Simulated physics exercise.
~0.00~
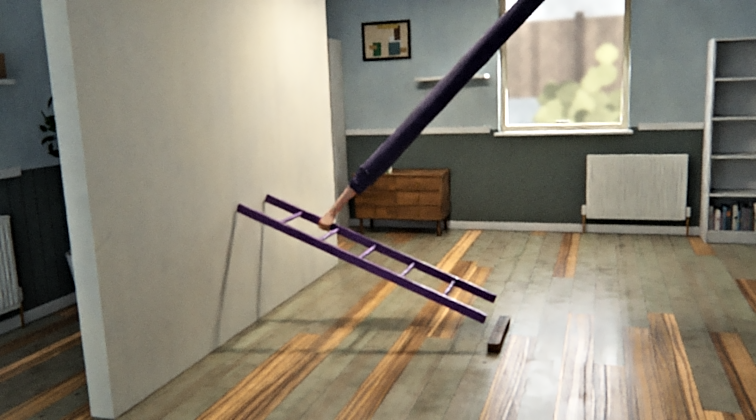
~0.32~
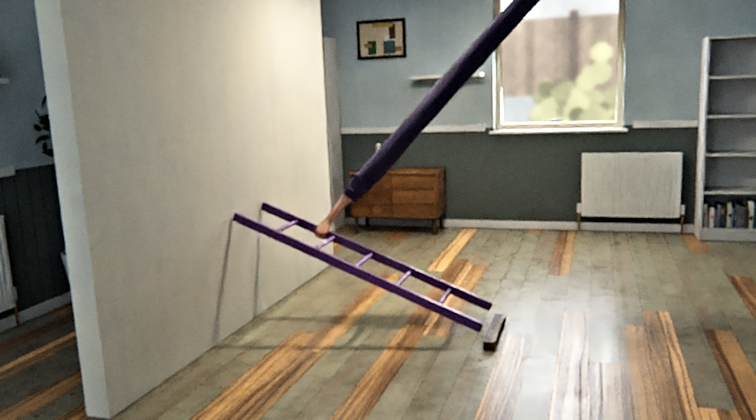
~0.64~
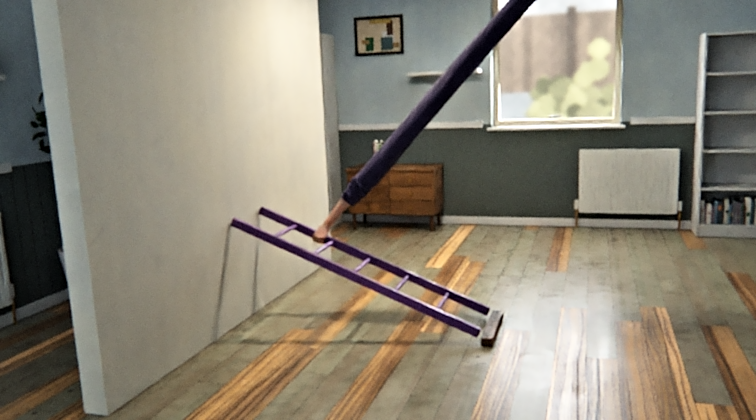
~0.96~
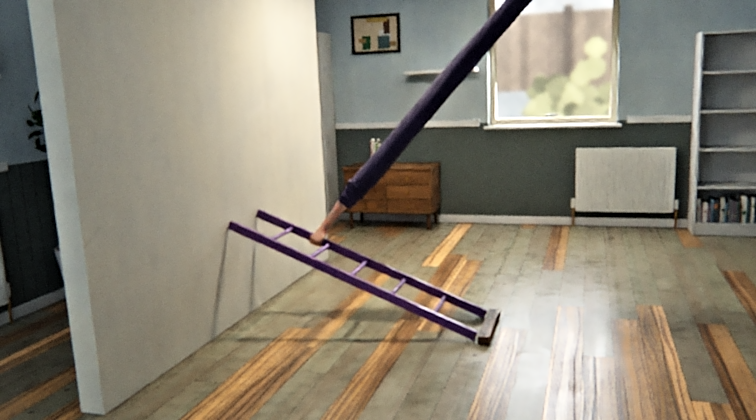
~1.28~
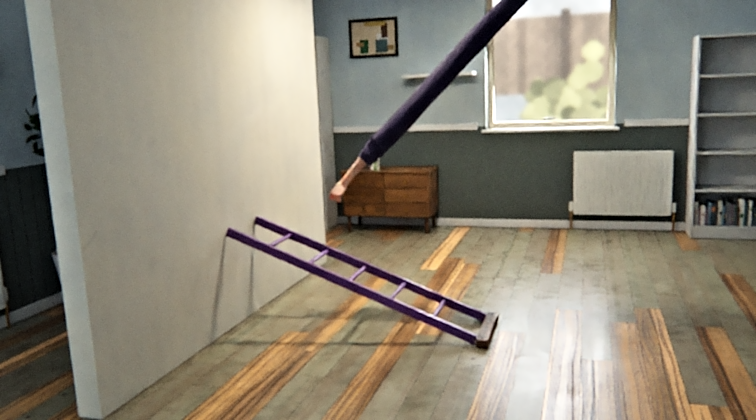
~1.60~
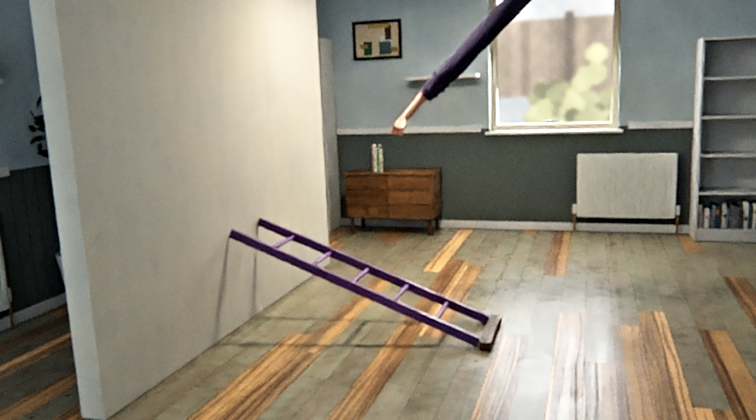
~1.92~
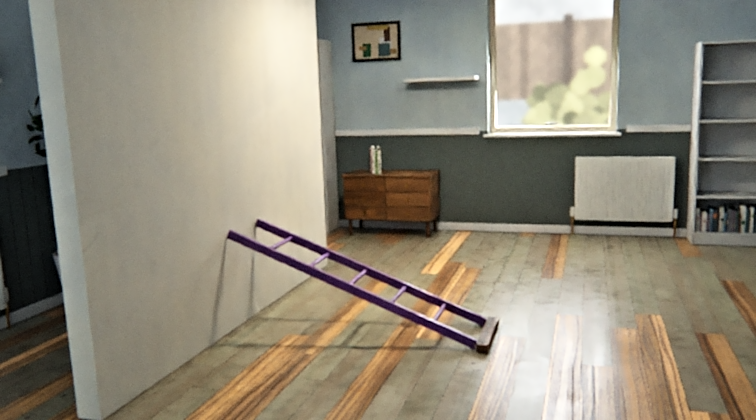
In a room with a wooden floor, a purple-sleeved arm lowers a purple, ladder-like gate slightly against a pale wall, its foot meeting a small wooden strip. The hand lets go and withdraws up out of view, and the gate stays leaning at a slant.
